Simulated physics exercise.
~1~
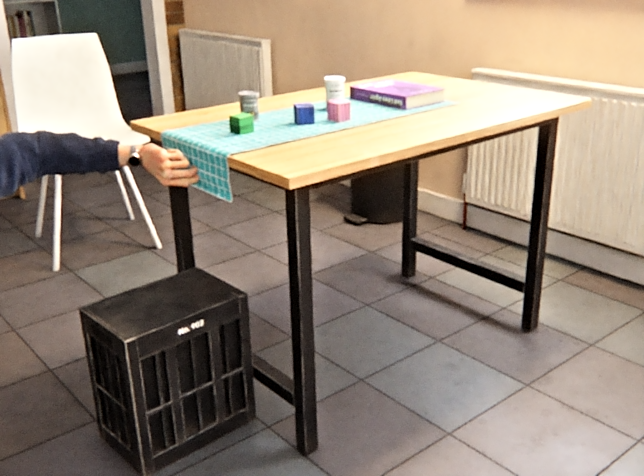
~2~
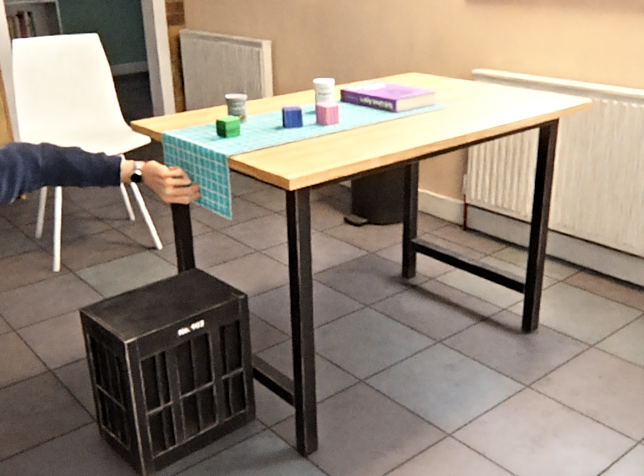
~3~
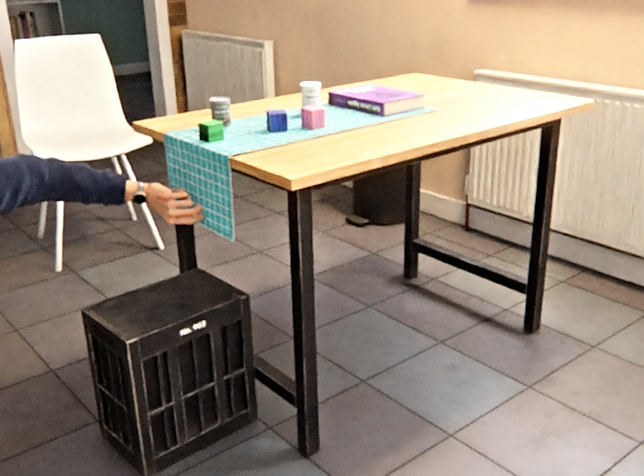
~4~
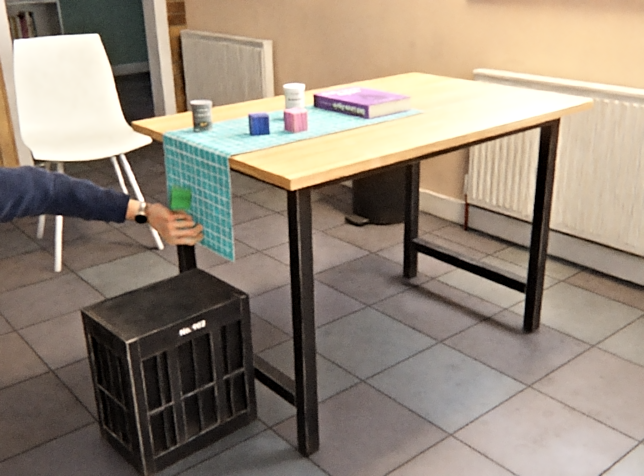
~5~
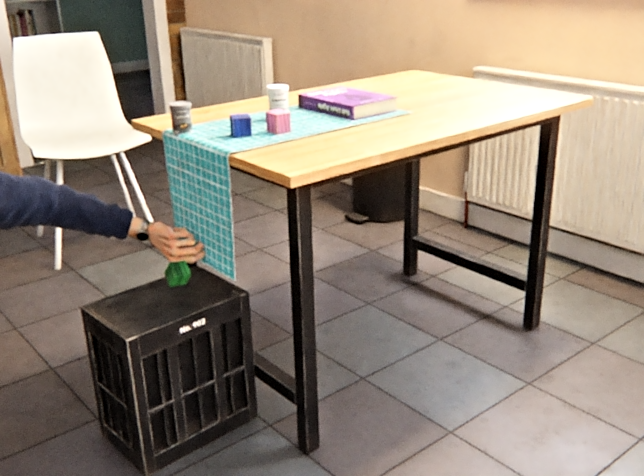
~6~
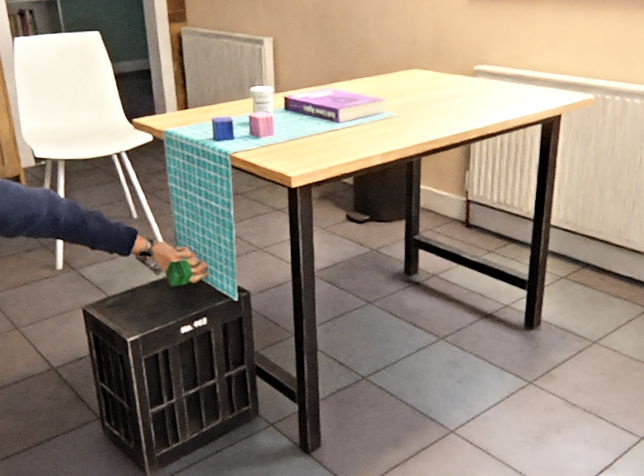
A hand draws the turquoise runner down, and the green cube and grey can drop off.
